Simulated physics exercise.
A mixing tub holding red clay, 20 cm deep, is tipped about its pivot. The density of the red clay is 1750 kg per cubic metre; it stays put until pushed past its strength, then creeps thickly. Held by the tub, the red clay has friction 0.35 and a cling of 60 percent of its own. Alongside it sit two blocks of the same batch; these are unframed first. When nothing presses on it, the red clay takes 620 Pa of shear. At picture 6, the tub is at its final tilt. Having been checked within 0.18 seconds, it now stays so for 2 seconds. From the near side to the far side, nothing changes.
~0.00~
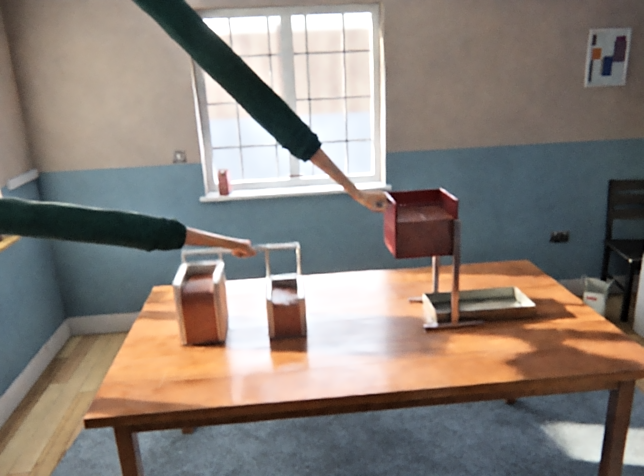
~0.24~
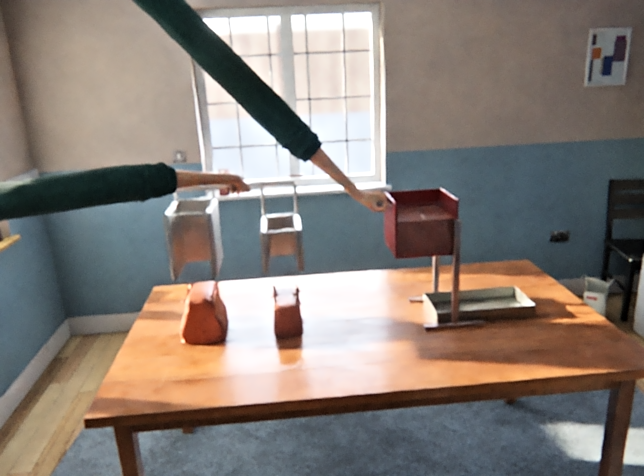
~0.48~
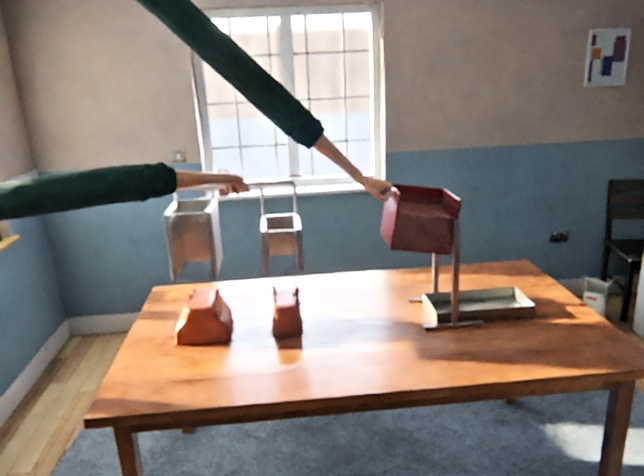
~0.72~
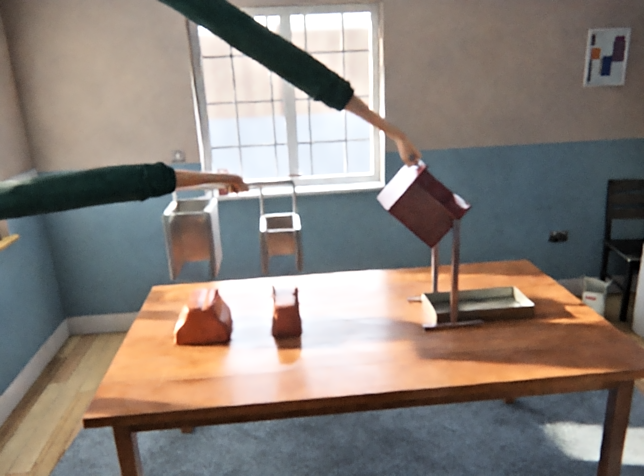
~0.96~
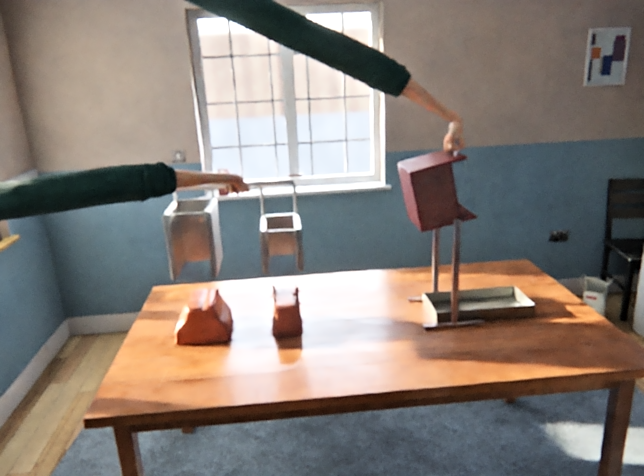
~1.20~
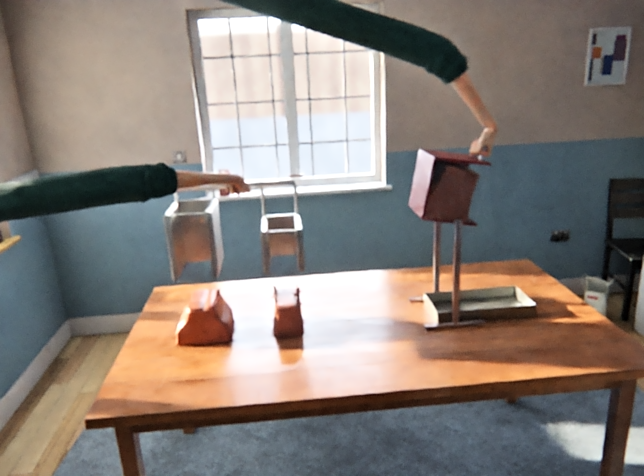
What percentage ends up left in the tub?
About 41 %.
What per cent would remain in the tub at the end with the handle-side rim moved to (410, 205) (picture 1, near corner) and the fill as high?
Around 75 percent would still be in the tub at the end.
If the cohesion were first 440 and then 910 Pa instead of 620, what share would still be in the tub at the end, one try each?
Try one gives 40 per cent, try two gives 45 per cent.
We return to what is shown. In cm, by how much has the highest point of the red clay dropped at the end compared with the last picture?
10 cm or so.
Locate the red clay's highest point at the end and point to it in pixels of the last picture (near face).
Around (445, 195).
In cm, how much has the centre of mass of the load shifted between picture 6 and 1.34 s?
The change is near 6 cm.
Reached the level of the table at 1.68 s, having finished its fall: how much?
Some 45 % has got all the way down.
By 1.34 s, the tub is at 100 degrees and holds 83 %.
By 1.51 s, the tub is at 100 degrees and holds 49 %.
By 1.68 s, the tub is at 100 degrees and holds 41 %.
By 1.85 s, the tub is at 100 degrees and holds 41 %.
By 3.20 s, at the end, the tub is at 100 degrees and holds 41 %.
